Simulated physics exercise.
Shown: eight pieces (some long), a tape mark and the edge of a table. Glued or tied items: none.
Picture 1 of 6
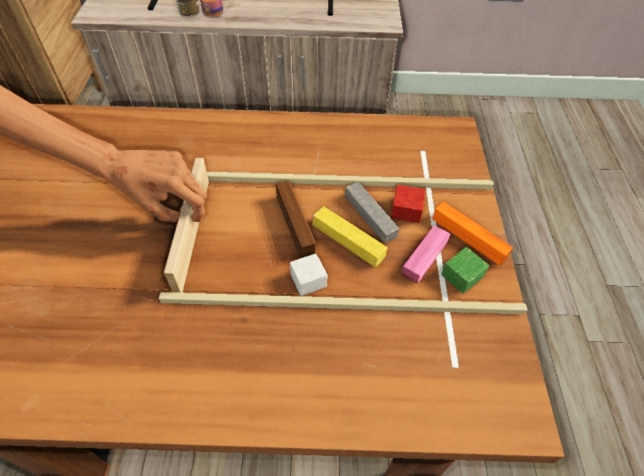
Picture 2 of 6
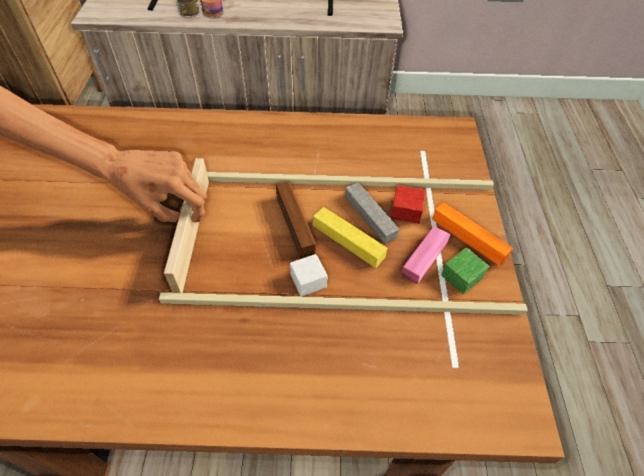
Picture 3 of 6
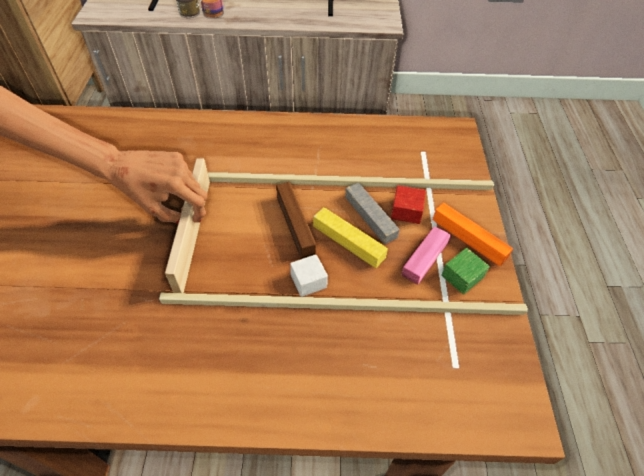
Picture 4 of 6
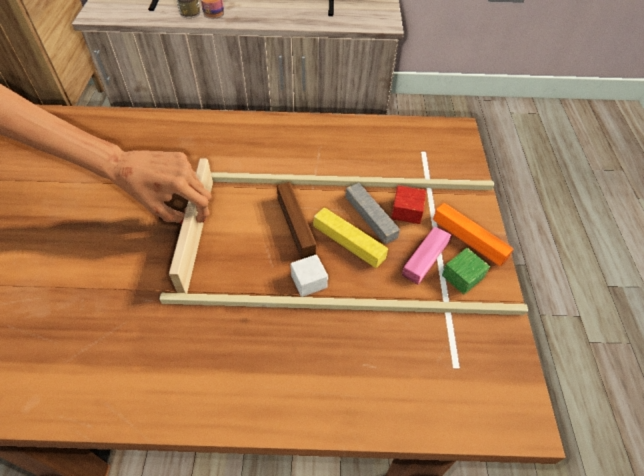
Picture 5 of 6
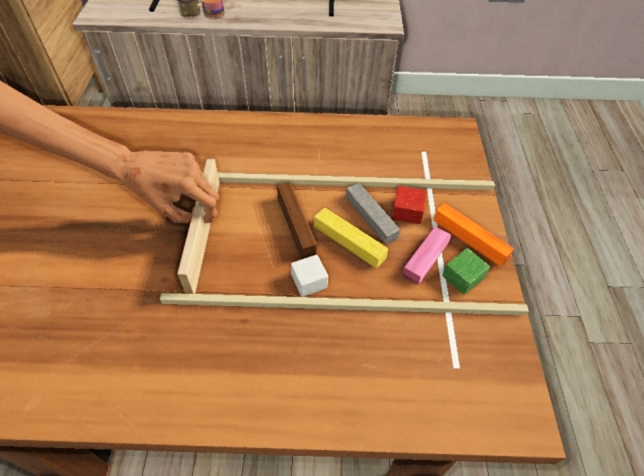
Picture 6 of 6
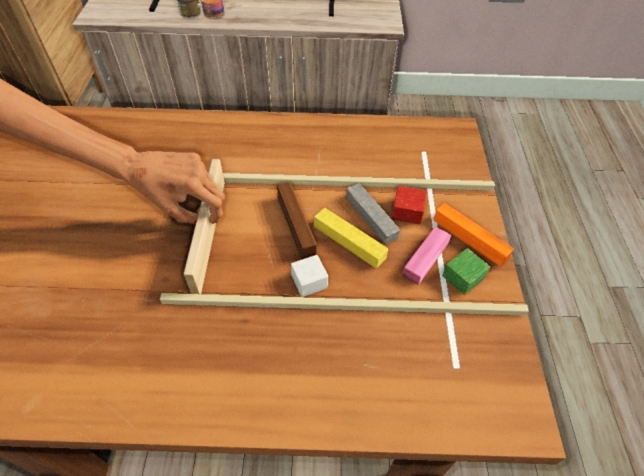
A hand holding a pale wooden board upright on a table slides it slightly to the right between two thin rails, while the eight coloured blocks and sticks lying ahead of it, around a white tape line, stay still.
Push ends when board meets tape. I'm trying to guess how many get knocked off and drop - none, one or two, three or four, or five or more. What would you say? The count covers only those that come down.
Fallen: A single one or a pair.
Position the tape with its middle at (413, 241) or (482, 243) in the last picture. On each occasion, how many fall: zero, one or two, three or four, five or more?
In order: No fall at all, then more than four.
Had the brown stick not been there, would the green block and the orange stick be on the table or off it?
The green block is gone, the orange stick is gone.
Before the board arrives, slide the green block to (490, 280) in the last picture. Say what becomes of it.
It drops down.
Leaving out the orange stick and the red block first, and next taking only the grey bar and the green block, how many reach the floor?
The count is 1 in the first case and 0 in the second.
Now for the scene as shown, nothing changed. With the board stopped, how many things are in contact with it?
Total: 2.
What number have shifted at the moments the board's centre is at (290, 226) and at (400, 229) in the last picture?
1 at one spot and 8 at the other.
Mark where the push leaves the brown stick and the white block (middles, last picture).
The brown stick comes to rest close to (444, 223), while the white block rests close to (461, 285).
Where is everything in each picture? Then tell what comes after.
Orange stick (471, 233); green block (465, 270); pink stick (426, 254); board (189, 222); tape (436, 241), in the first picture.
Green block (465, 271); brown stick (295, 219), in the second picture.
Pink stick (426, 255); grey bar (371, 213), in the third picture.
Orange stick (471, 234); white block (309, 276), in the fourth picture.
Green block (466, 271); board (201, 223), in the fifth picture.
Orange stick (472, 234); green block (466, 271); pink stick (427, 255); board (207, 223); tape (438, 242), in the sixth picture.
Early on, none off yet; orange stick at rest near (472, 234); green block at rest near (466, 271); pink stick at rest near (427, 255).
A while later, none off yet; orange stick moving near (478, 232); green block at rest near (466, 271); pink stick moving near (434, 259).
Finally, the number that fall off is one or two; lost, green block and orange stick.
